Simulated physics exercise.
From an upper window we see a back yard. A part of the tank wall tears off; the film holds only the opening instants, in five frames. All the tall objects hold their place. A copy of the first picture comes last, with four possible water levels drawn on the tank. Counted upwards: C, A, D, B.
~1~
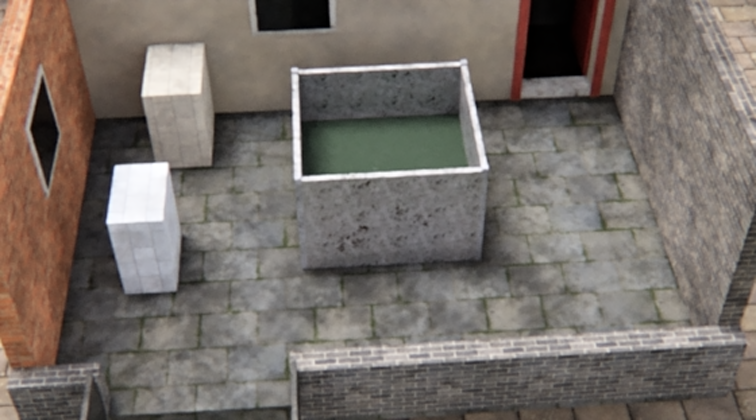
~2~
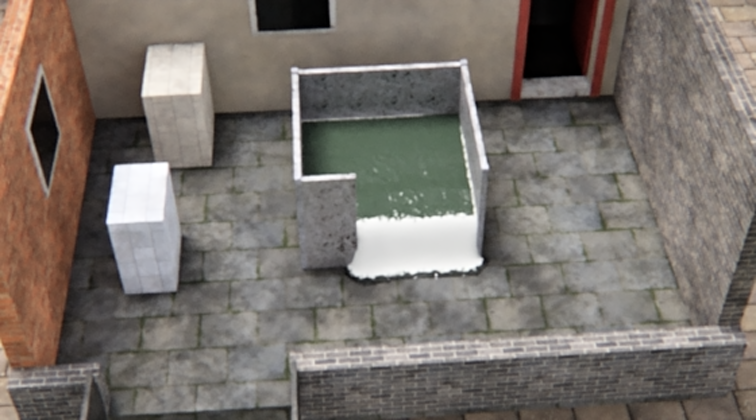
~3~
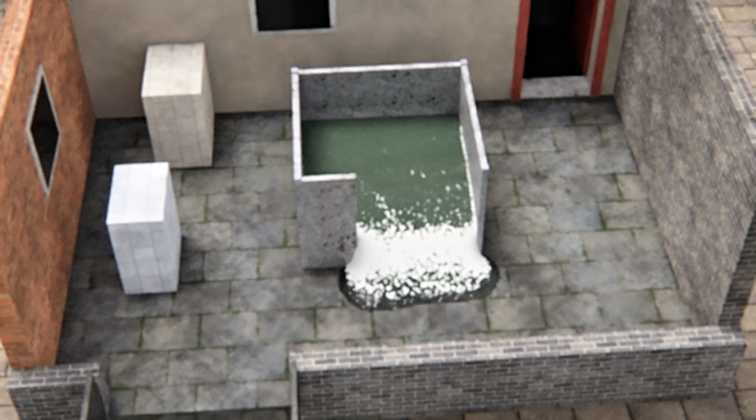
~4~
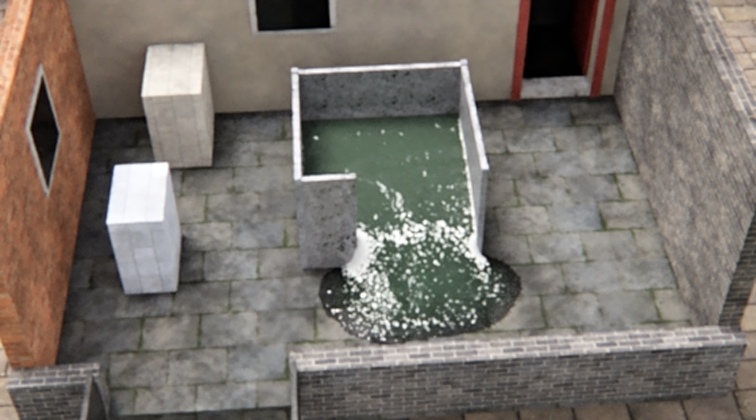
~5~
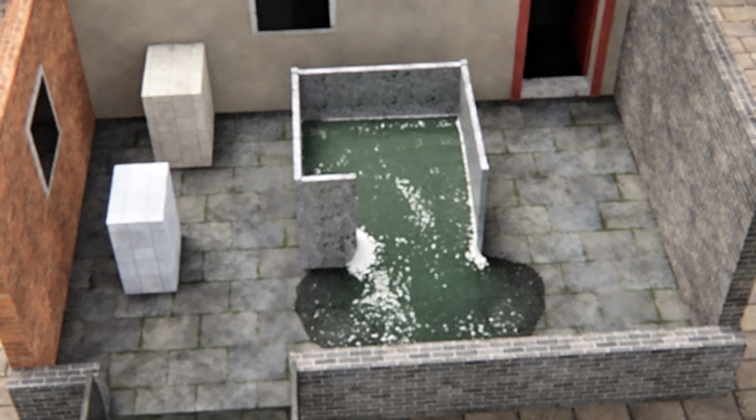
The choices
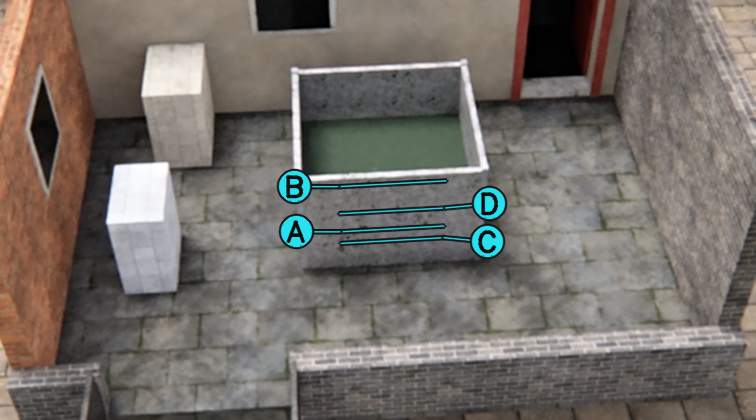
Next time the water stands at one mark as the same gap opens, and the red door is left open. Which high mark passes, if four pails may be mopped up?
Mark A just does it.
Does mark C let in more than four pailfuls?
No, not at all.
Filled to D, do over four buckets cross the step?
Yes, it does.
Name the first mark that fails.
D.
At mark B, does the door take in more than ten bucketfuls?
Yes, it does.
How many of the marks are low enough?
Two of the four.
On the marked copy, A at (392, 228); B at (392, 183); C at (392, 240); D at (392, 210); from the bottom up C, A, D, B.
With A, a bucket or two gets in.
With B, dozens of bucketfuls pour in.
With C, nothing gets over.
With D, about 10 bucketfuls get in.
